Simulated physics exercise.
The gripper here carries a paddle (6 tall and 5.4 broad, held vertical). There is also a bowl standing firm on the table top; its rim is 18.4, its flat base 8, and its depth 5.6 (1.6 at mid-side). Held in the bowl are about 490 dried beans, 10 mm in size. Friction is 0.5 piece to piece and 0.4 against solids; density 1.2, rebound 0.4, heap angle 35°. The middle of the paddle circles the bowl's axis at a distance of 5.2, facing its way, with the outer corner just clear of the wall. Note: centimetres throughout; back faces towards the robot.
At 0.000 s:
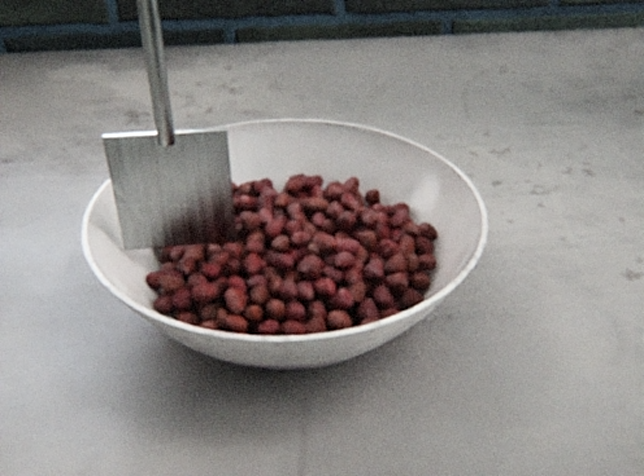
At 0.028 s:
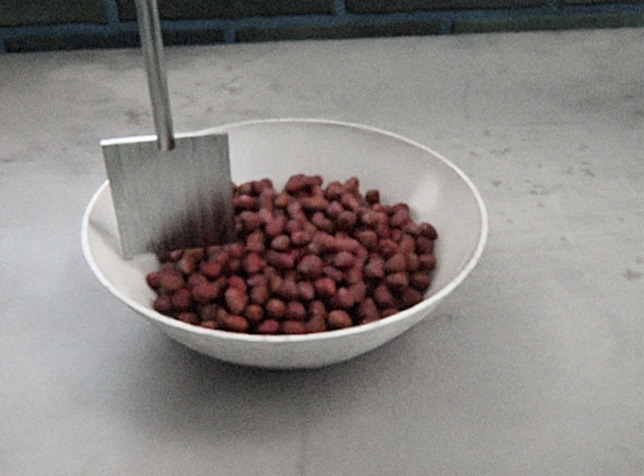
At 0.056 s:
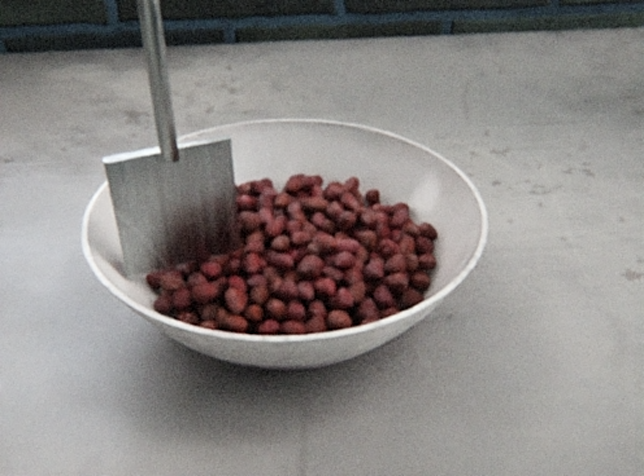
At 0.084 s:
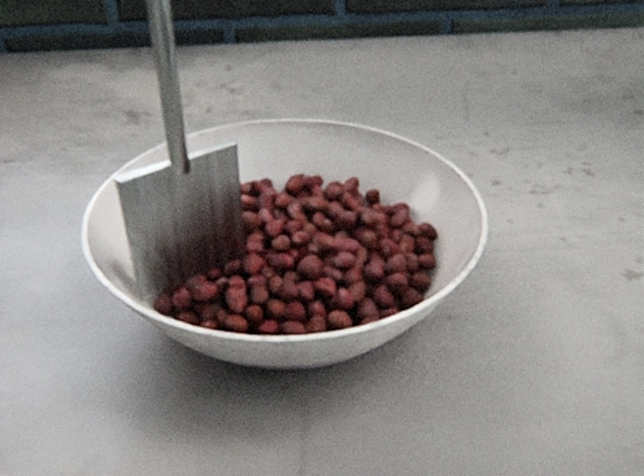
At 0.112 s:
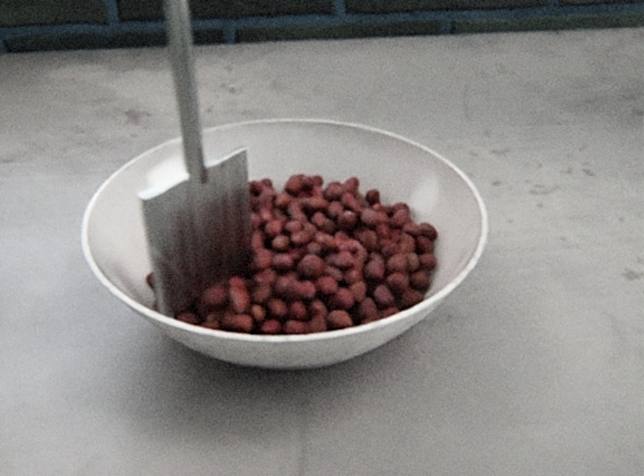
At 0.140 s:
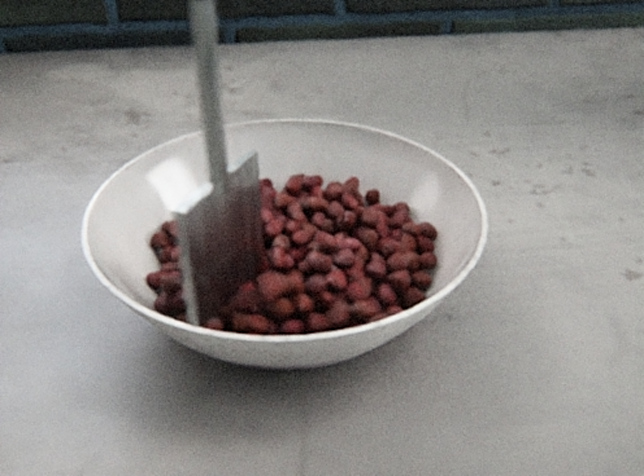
The video shows a flat metal paddle on a rod standing in a white bowl of dark red beans, sinking slightly at the left, then sweeping toward the viewer and rightward while turning, pushing nearby beans along.
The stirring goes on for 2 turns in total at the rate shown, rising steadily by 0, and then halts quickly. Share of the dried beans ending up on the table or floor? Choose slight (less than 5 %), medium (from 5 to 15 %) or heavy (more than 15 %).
The share is medium.
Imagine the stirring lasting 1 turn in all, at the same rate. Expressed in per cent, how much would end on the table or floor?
It would be around 5 percent.
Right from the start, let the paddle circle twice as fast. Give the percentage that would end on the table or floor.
Estimated share: About 20 per cent.
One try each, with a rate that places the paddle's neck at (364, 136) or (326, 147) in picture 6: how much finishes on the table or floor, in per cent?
About 20 and 20 %.
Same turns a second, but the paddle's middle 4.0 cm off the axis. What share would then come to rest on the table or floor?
Then about 30 per cent.
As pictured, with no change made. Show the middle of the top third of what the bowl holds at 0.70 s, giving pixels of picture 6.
Centre of upper third: Approx. (229, 237) px.
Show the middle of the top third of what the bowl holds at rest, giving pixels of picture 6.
About (263, 270).
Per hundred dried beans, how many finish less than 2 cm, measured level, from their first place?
65 %.
By 0.70 s, 318° round, highest piece 7 above the table; 478 in the bowl, 9 on the table or floor, 2 in flight or on the tool.
By 1.26 s, 220° round, highest piece 7 above the table; 453 in the bowl, 32 on the table or floor, 4 in flight or on the tool.
By 1.74 s, 0° round, highest piece 6 above the table; 446 in the bowl, 43 on the table or floor.
By 2.44 s, 0° round, highest piece 6 above the table; 446 in the bowl, 43 on the table or floor.
Final count, 446 in the bowl, 43 on the table or floor. That is 9 % on the table or floor.
